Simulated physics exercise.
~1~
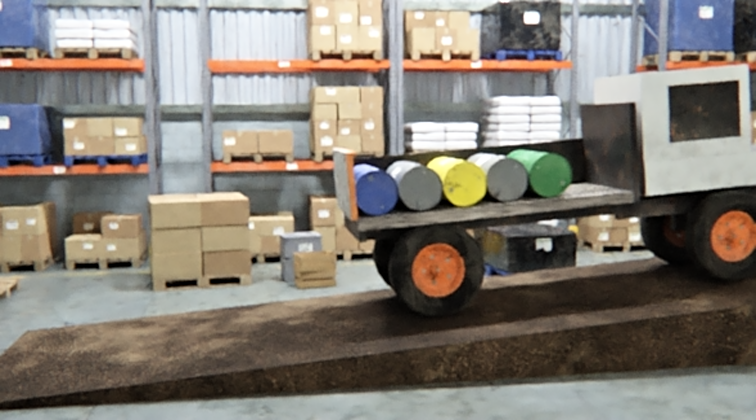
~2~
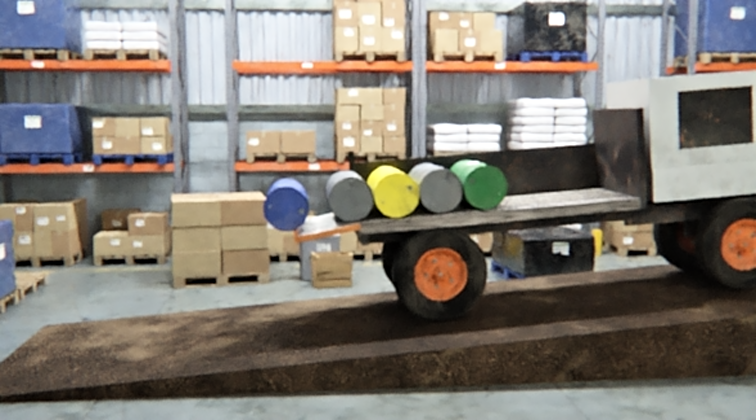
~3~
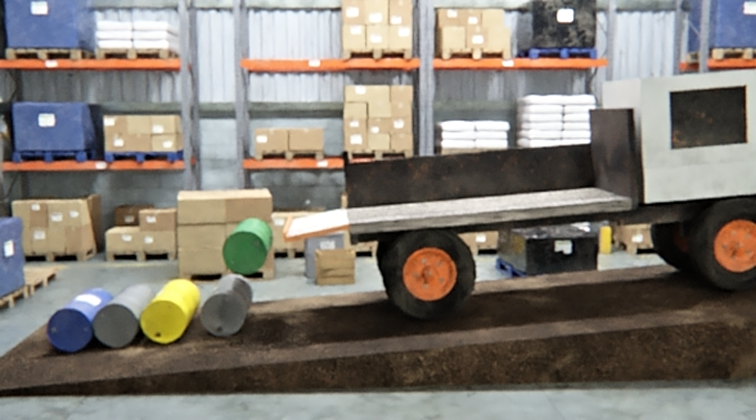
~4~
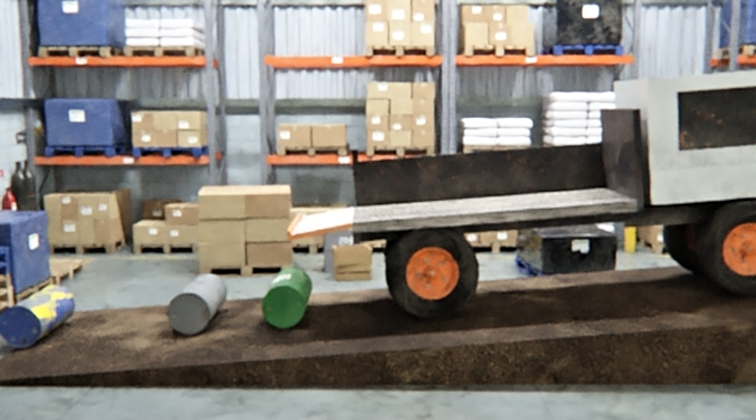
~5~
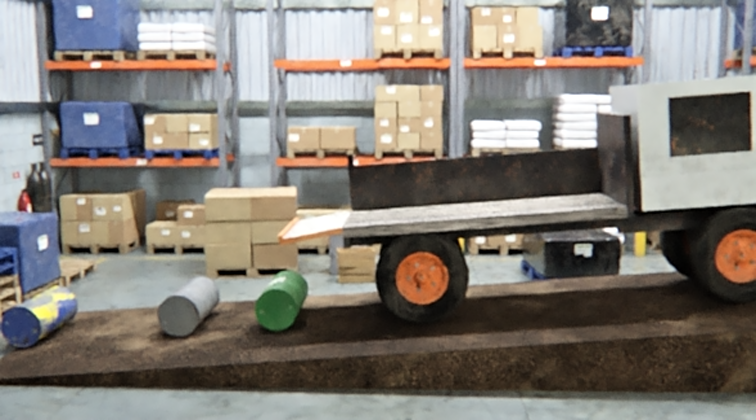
In a warehouse lined with orange-beamed shelves of boxes, we look side-on at a white-cabbed pick-up facing right on a brown dirt ramp that slopes down to the left. Five drums lie in a row on its open bed, blue, grey, yellow, grey and green from left to right. The tailgate swings down, and the drums roll left, the blue one dropping off first. The others follow, green last, and tumble onto the slope. At the end the bed is empty, with green and grey drums lying behind the truck and blue and yellow overlapping at far left.
